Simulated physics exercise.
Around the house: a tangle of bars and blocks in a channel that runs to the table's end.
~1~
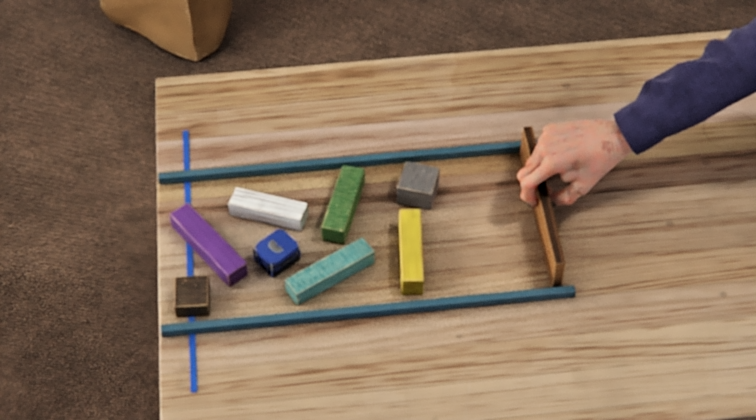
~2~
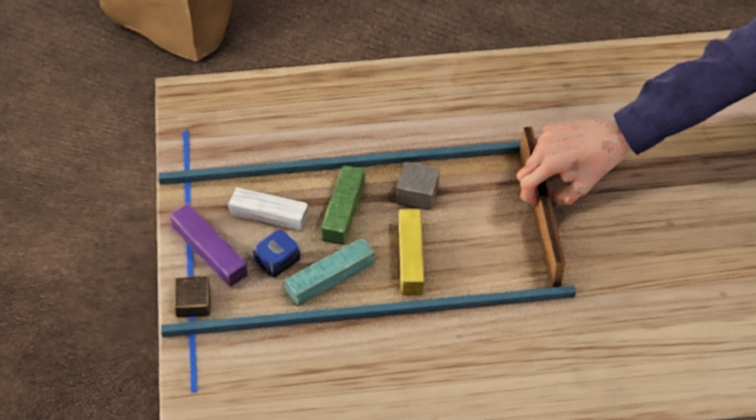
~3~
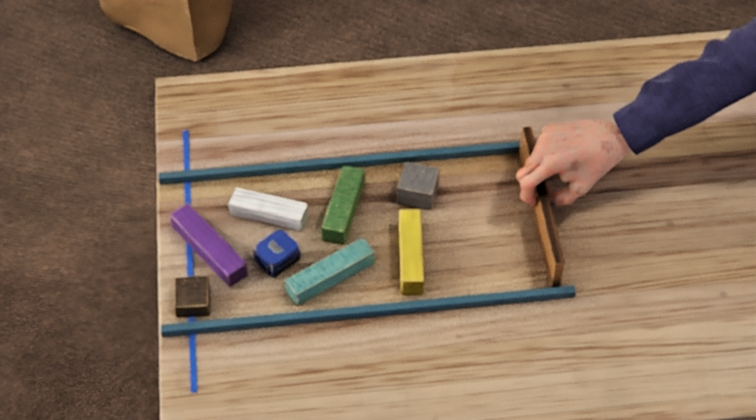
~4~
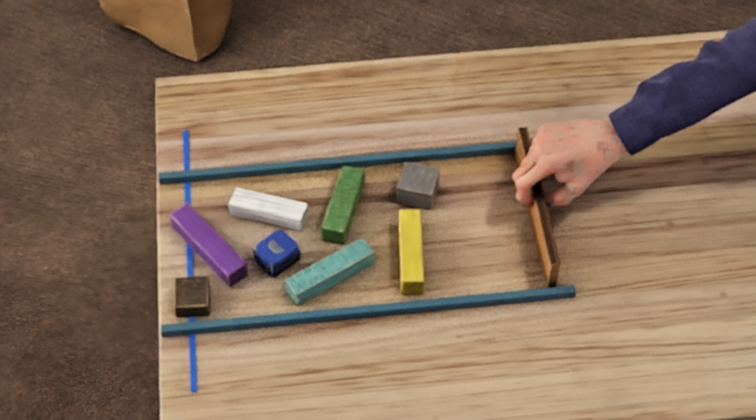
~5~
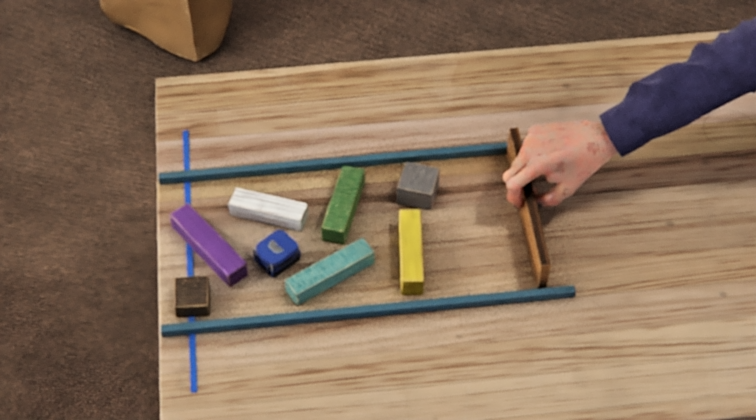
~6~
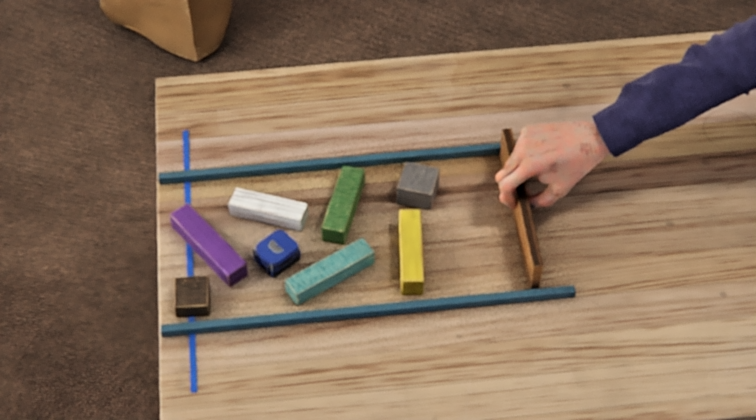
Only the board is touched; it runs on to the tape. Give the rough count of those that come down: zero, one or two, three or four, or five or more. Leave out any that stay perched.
Here the number that fall off is five or more.
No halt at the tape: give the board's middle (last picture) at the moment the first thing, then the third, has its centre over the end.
First at (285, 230), next at (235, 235).
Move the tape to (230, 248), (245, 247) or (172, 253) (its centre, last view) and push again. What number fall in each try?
It would be 3, 2 and 7.
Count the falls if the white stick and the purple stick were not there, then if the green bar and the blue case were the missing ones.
The counts: 4 and 4.
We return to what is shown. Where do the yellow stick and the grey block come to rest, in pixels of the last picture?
Near (179, 274) and (169, 213).
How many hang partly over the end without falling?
Overhanging: 1.
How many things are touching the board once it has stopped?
The number is 2.
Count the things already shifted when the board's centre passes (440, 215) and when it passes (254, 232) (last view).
First 1, then 8.
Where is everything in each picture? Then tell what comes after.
In the first picture, black block (192, 296); purple stick (209, 244); white stick (269, 209); board (542, 206); tape (189, 252).
In the second picture, purple stick (209, 244); board (542, 206).
In the third picture, white stick (269, 209); turquoise bar (330, 271).
In the fourth picture, black block (192, 296); yellow stick (411, 252).
In the fifth picture, purple stick (209, 244); grey block (419, 186).
In the sixth picture, black block (192, 296); purple stick (209, 244); white stick (269, 209); board (520, 208); tape (189, 252).
Soon after, none off yet; black block at rest near (192, 296); purple stick at rest near (209, 244); white stick at rest near (269, 209).
At rest, the number that fall off is five or more; fallen, green bar, turquoise bar, blue case, white stick, purple stick and black block.
